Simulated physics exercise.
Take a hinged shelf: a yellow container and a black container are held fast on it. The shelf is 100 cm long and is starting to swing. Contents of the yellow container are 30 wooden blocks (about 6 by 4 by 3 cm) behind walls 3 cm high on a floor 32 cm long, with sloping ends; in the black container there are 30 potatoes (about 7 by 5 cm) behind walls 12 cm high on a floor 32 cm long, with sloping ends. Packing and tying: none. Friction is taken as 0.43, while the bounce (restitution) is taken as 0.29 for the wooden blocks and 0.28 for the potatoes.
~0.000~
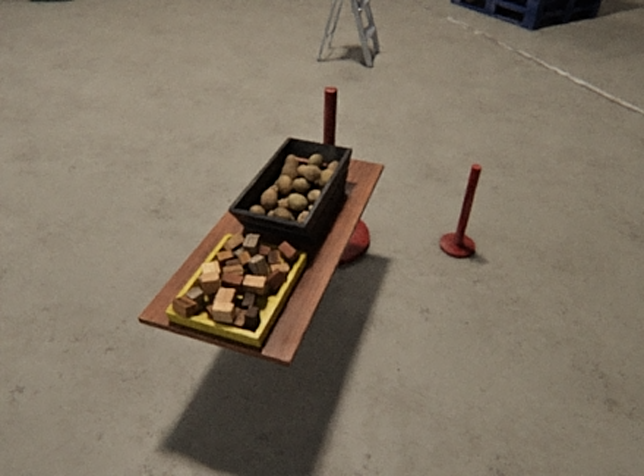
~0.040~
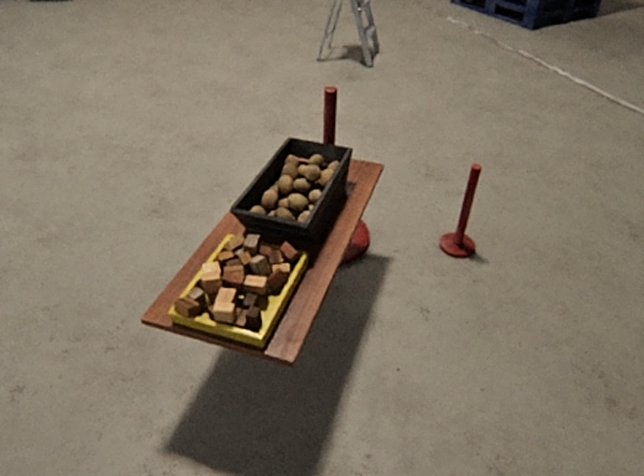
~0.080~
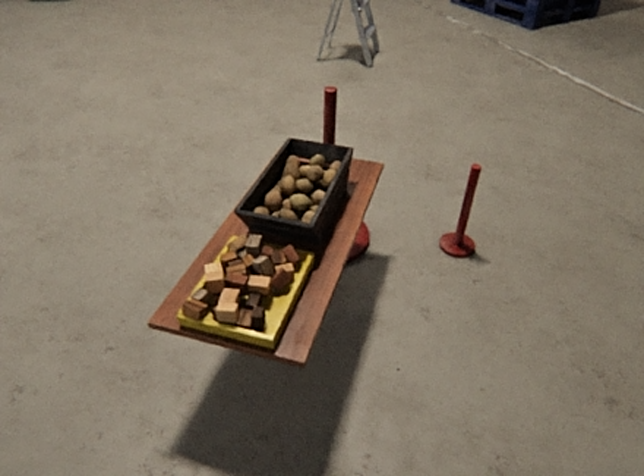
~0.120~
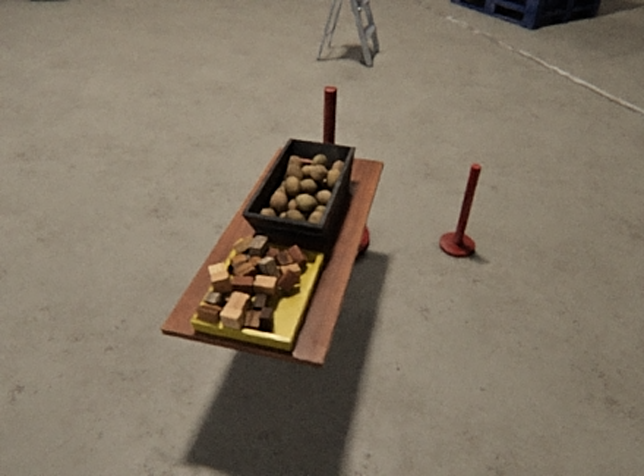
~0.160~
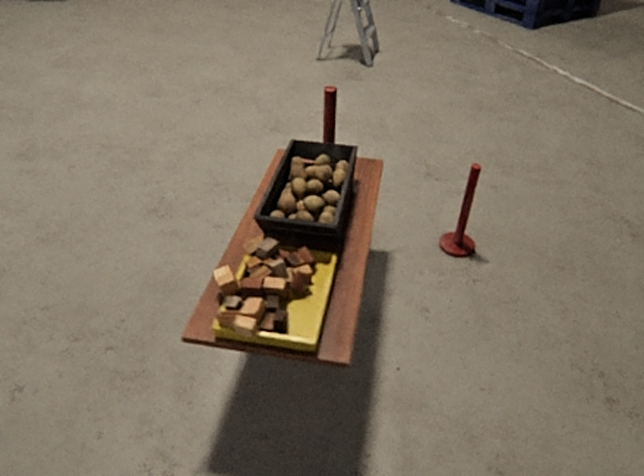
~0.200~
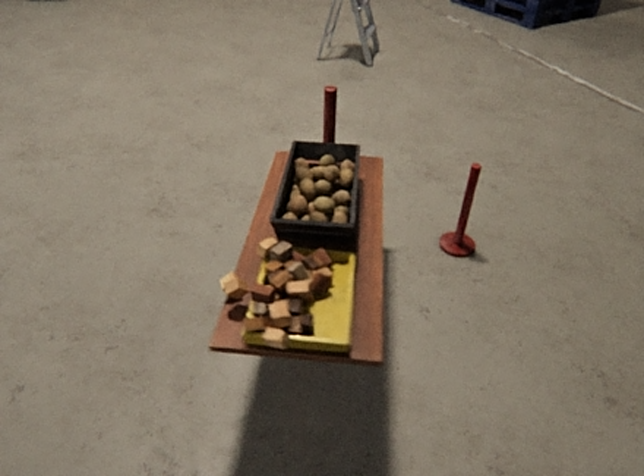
The clip shows a wooden shelf carrying a yellow container of wooden blocks and a black container of potatoes as it swings gradually to the right, the blocks shifting leftward and a few slipping over the yellow container's left side.
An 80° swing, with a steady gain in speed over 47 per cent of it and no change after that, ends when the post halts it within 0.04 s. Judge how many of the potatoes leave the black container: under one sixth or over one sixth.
Under one sixth of them leave.
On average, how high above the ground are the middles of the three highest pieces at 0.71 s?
Close to 60 cm up.
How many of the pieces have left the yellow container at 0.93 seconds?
Estimate for the yellow container by then: Some 16 out.
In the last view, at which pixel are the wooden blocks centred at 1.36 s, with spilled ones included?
I'd say near (521, 258).
After 0.51 s, end of the swing.
After 0.59 s, 11 of 30 out of the yellow container and 0 of 30 out of the black container.
After 0.71 s, 16 of 30 out of the yellow container and 0 of 30 out of the black container.
After 0.93 s, 16 of 30 out of the yellow container and 0 of 30 out of the black container.
When it is over (at 1.36 s), 16 of 30 out of the yellow container and 0 of 30 out of the black container. Asked share, 0 of 30, 0 per cent.
